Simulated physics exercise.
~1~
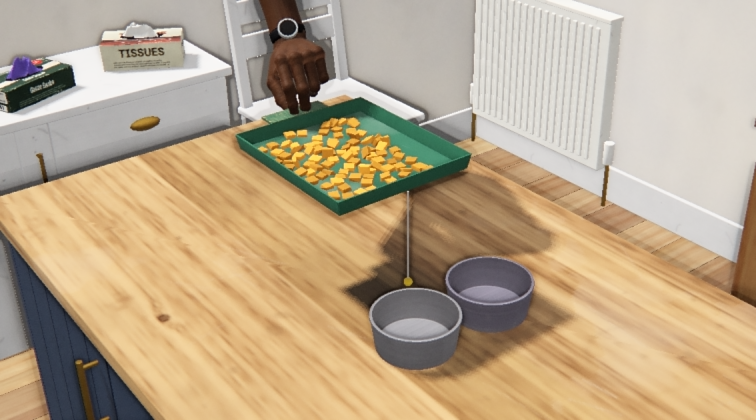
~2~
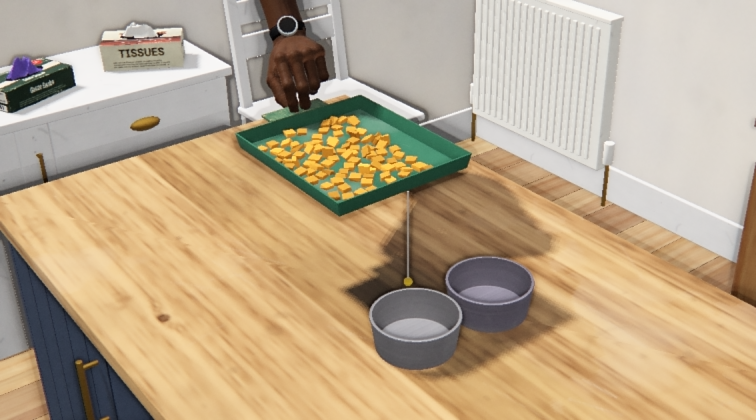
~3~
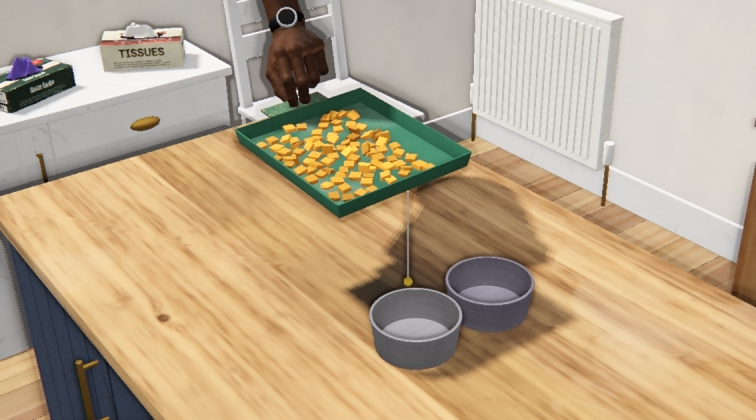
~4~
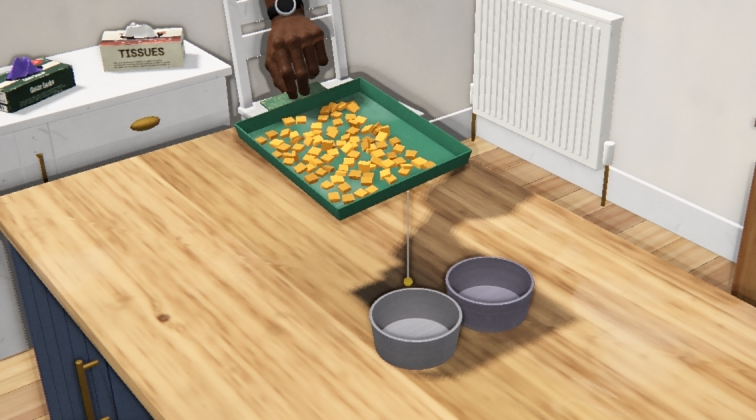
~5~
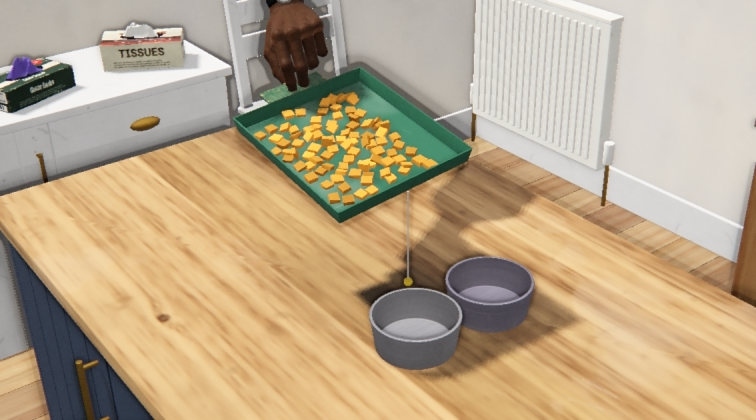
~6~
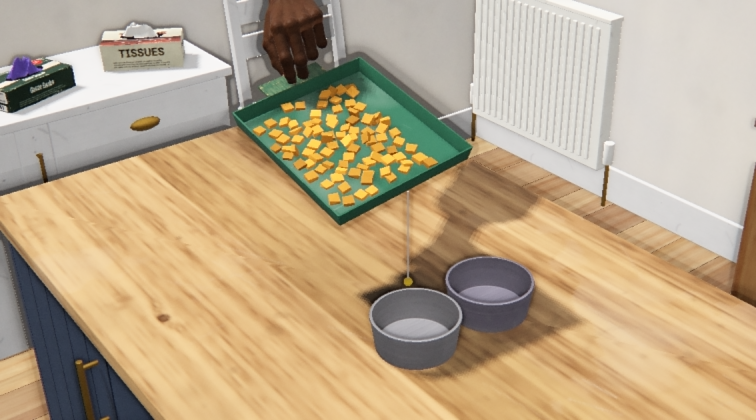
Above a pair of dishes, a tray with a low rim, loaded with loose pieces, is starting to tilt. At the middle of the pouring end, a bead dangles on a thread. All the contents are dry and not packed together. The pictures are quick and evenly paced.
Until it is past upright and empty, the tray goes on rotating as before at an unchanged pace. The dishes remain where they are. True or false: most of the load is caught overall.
False - less than half is caught.
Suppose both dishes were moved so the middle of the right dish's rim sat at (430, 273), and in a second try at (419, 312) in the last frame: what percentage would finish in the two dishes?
Trial 1 80%, trial 2 40%.
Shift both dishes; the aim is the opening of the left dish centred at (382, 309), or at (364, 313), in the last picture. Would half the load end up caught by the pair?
In order, they'd catch a major share, and next a major share.
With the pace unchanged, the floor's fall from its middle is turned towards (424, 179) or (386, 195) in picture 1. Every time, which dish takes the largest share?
The right-side dish, then the left-side dish.
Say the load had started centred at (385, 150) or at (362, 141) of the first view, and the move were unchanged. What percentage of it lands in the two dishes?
Estimate: 20 % first, 30 % second.
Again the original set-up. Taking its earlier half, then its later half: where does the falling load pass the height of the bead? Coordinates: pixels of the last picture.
It goes through near (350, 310) first, then near (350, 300).
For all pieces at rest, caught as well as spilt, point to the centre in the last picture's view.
I'd place the middle at about (354, 353).
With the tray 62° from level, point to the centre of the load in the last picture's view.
I'd put it at about (346, 175).
Soon, tray tipped steeply; nearly all on the tray; a stray few in the air.
A while on, tray tipped past a quarter turn; about two thirds on the tray; a small part in the left dish; about a quarter outside both; a small part in the air.
Towards the end, tray tipped past a quarter turn; a small part in the left dish; most outside both.
Finally, tray tipped past a quarter turn; a small part in the left dish; none in the right dish; most outside both.
